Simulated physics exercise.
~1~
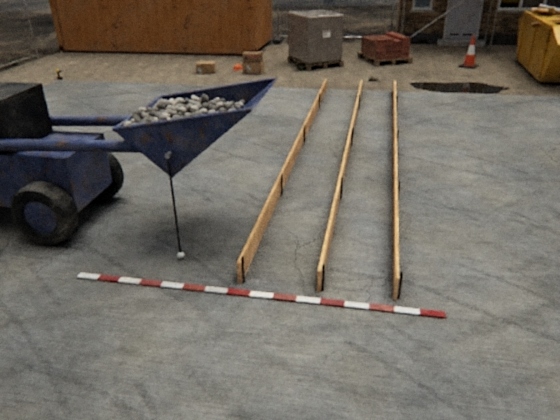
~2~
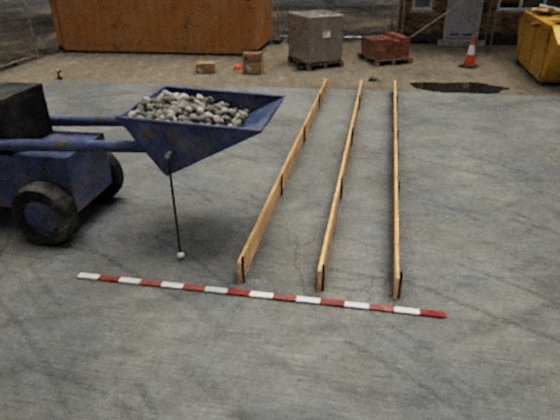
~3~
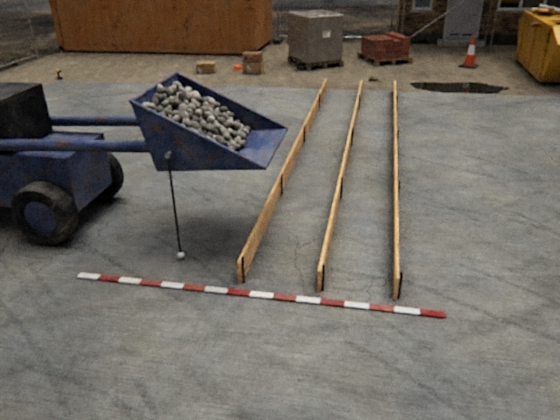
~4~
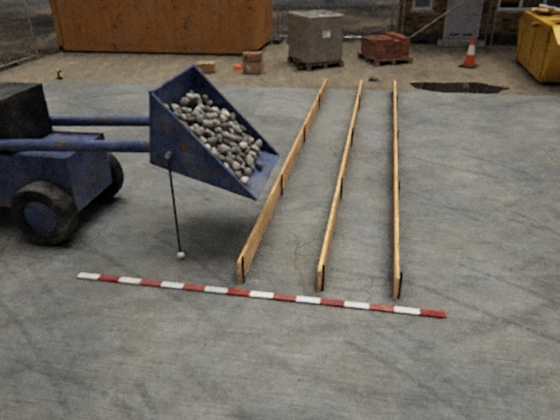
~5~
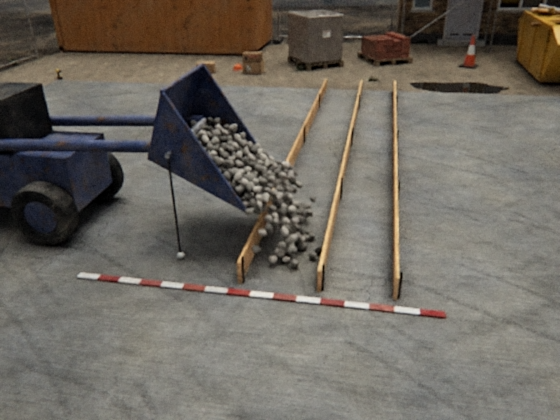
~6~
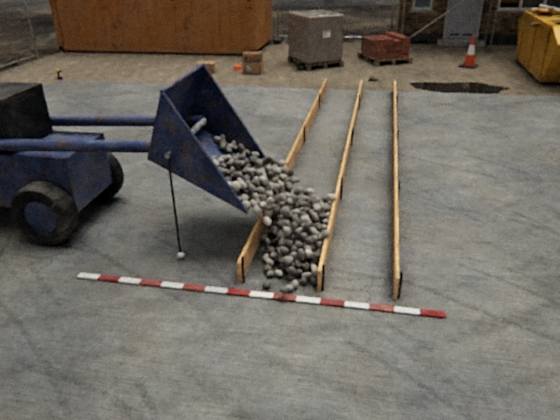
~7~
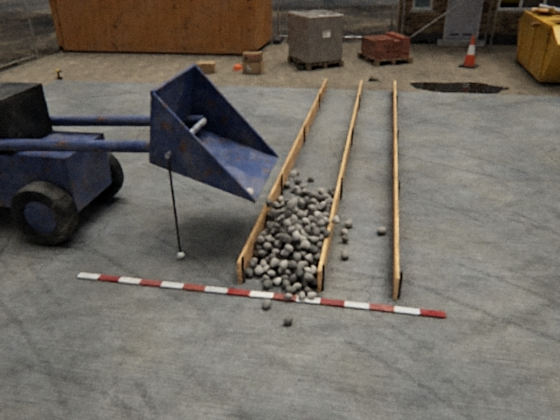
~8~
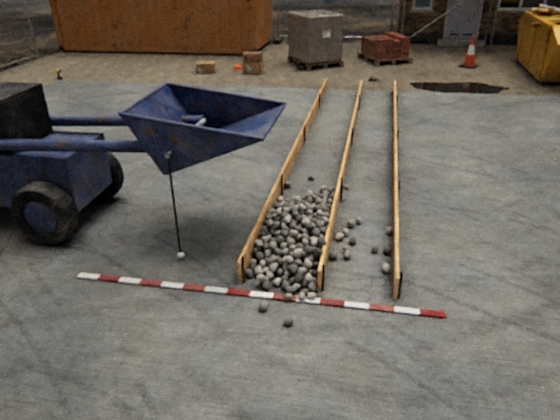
On a concrete yard with three long boards laid out, a blue loader tips its bucket of smooth grey stones to the right, pouring them between the left and middle boards, then tilts back empty, leaving most stones there and a few strays beyond the middle board and in front.
